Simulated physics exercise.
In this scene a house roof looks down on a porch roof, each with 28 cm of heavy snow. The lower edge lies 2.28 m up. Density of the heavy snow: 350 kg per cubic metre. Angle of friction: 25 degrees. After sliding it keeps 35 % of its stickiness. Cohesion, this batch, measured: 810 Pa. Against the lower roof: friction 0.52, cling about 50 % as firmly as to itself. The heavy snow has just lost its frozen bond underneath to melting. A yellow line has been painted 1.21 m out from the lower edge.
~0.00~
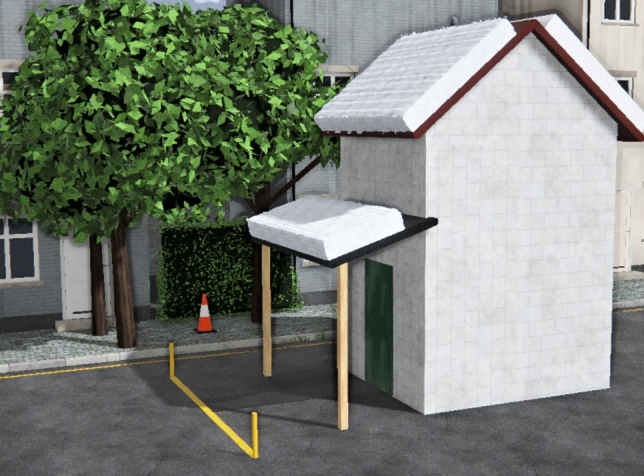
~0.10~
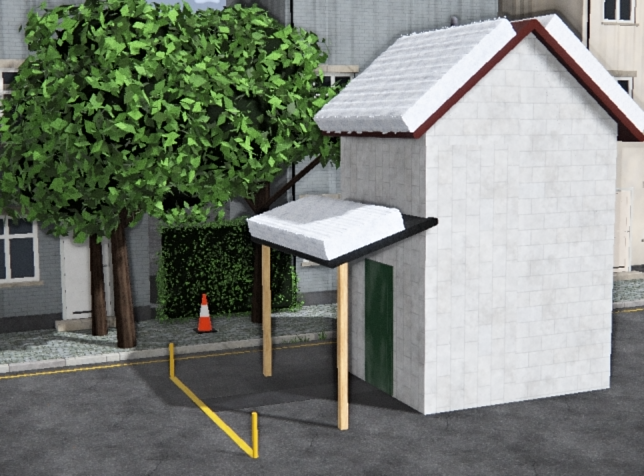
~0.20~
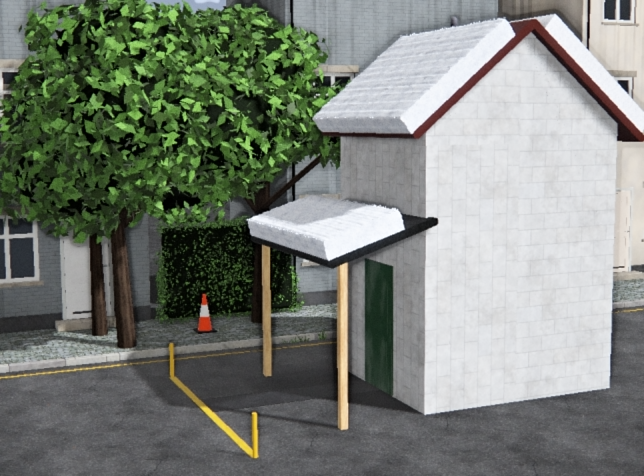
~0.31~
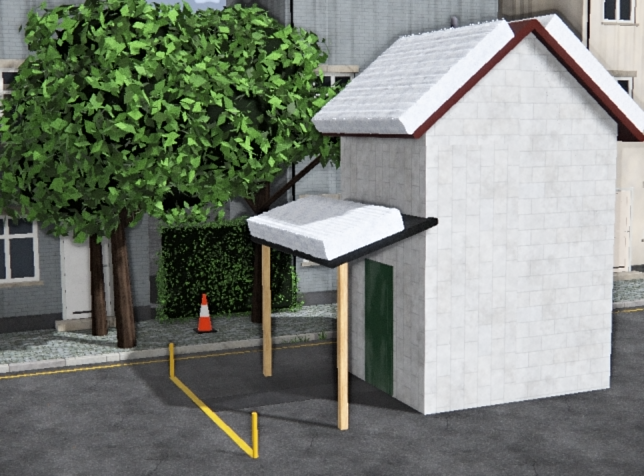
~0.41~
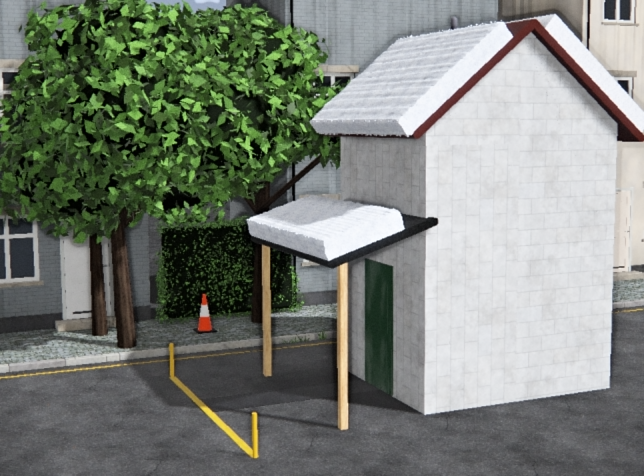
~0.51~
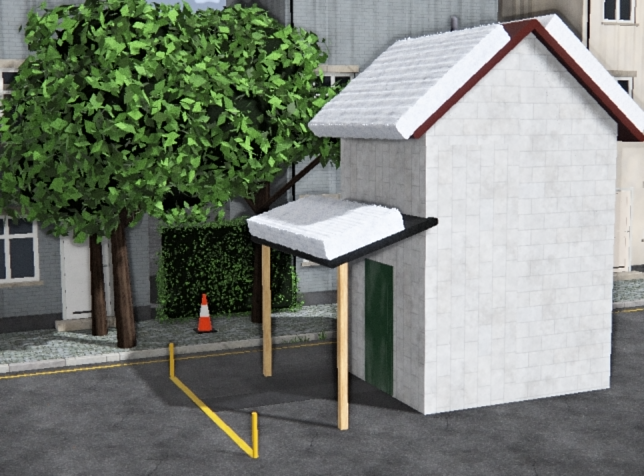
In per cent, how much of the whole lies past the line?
25 per cent.
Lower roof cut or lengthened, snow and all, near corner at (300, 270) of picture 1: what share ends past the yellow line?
I'd put it at around 14 percent.
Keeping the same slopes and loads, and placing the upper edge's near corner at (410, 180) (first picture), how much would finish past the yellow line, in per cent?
Result: Near 0 %.
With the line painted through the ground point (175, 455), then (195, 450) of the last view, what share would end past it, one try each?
First try 3 per cent, second try 7 per cent.
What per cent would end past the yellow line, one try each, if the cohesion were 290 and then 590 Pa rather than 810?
45 in a hundred, followed by 35 in a hundred.
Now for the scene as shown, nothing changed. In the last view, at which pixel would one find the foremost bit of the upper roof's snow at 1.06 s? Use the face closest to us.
It sits close to (365, 219) in the last picture.
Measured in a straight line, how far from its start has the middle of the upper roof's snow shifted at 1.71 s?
Roughly 1.8 m.
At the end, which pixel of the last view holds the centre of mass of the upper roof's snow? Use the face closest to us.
It sits close to (269, 384) in the last view.
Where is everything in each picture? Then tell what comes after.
Foremost bit of the heavy snow at (411, 113), in the first frame.
Foremost bit of the heavy snow at (411, 113), its middle shifted 5 mm, in the second frame.
Foremost bit of the heavy snow at (410, 126), its middle shifted 2.0 cm, in the third frame.
Foremost bit of the heavy snow at (409, 115), its middle shifted 4.5 cm, 2 % of it past the upper edge, in one piece, in the fourth frame.
Foremost bit of the heavy snow at (407, 129), its middle shifted 8.2 cm, 4 % of it past the upper edge, in one piece, in the fifth frame.
Foremost bit of the heavy snow at (404, 116), its middle shifted 13 cm, 7 % of it past the upper edge, in one piece, in the sixth frame.
After 1.06 s, none is below the lower edge and 0 % is past the line.
After 1.71 s, none is below the lower edge and 0 % is past the line.
After 2.35 s, 13 % is below the lower edge and 0 % is past the line.
After 3.00 s, 60 % is below the lower edge and 16 % is past the line.
After 4.00 s, 60 % is below the lower edge and 25 % is past the line.
